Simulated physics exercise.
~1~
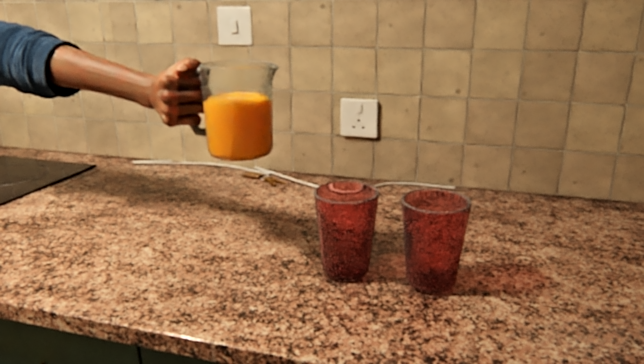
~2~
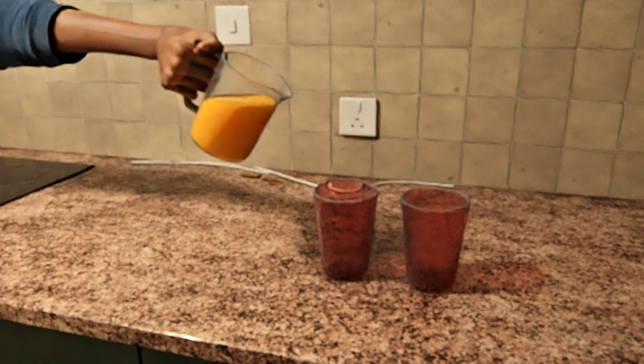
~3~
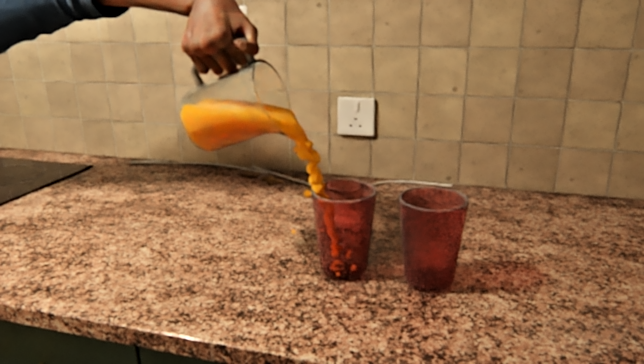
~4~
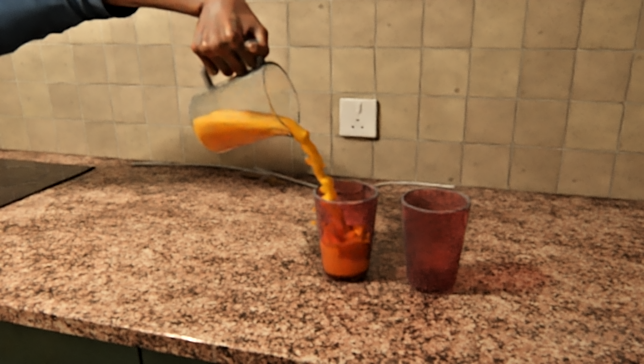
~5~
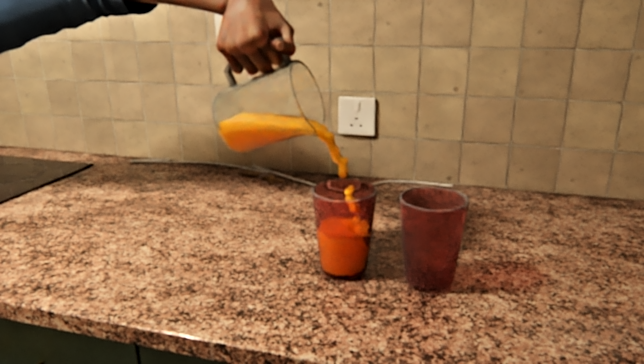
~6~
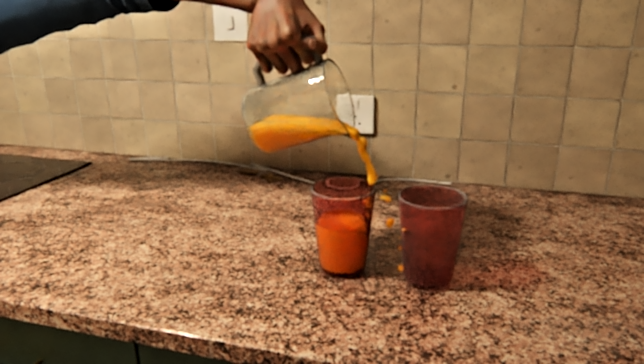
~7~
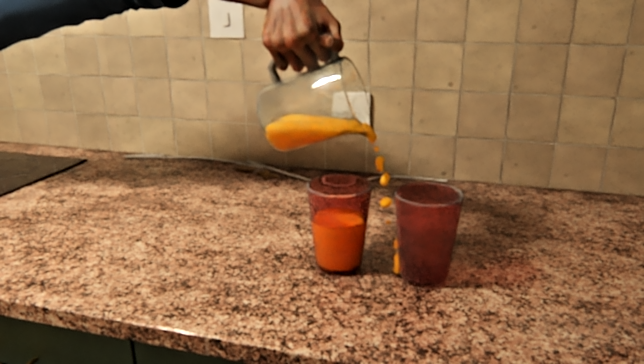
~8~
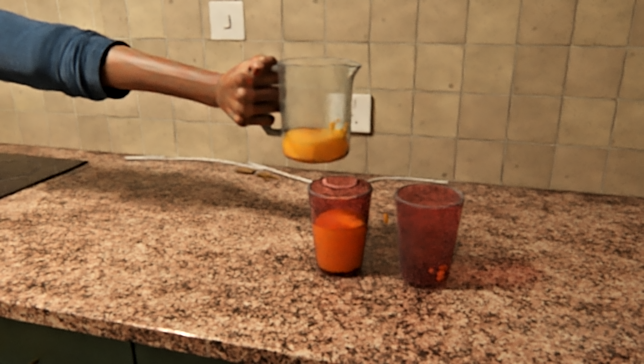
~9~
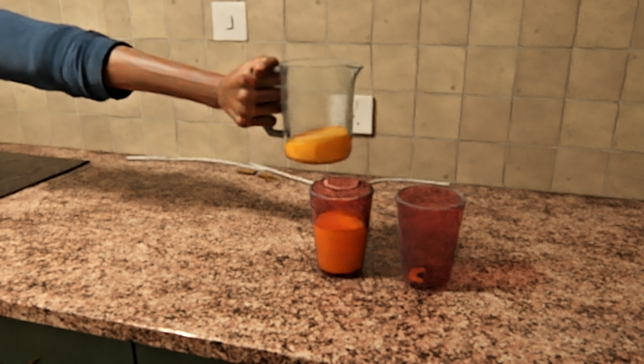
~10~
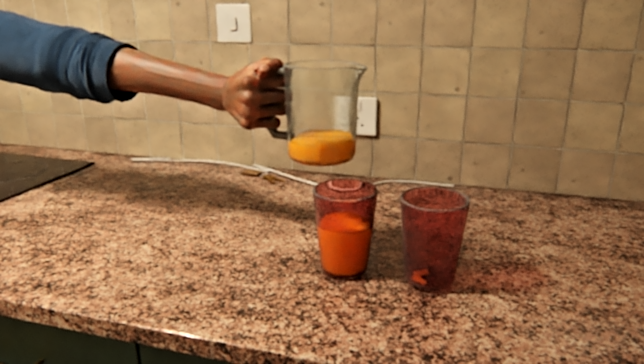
A hand grips a glass pitcher of orange juice above a speckled stone counter, to the left of two reddish see-through tumblers. The hand tips the pitcher to the right until juice streams into the left tumbler, filling it partway. Still tilted, the pitcher travels right, and the stream slides past the left tumbler's rim, with drops falling between the two and a little reaching the right one. The hand then turns the pitcher upright and holds it above the tumblers. Some juice remains in it, the left tumbler is partly full, and the right holds only a small amount at the bottom.
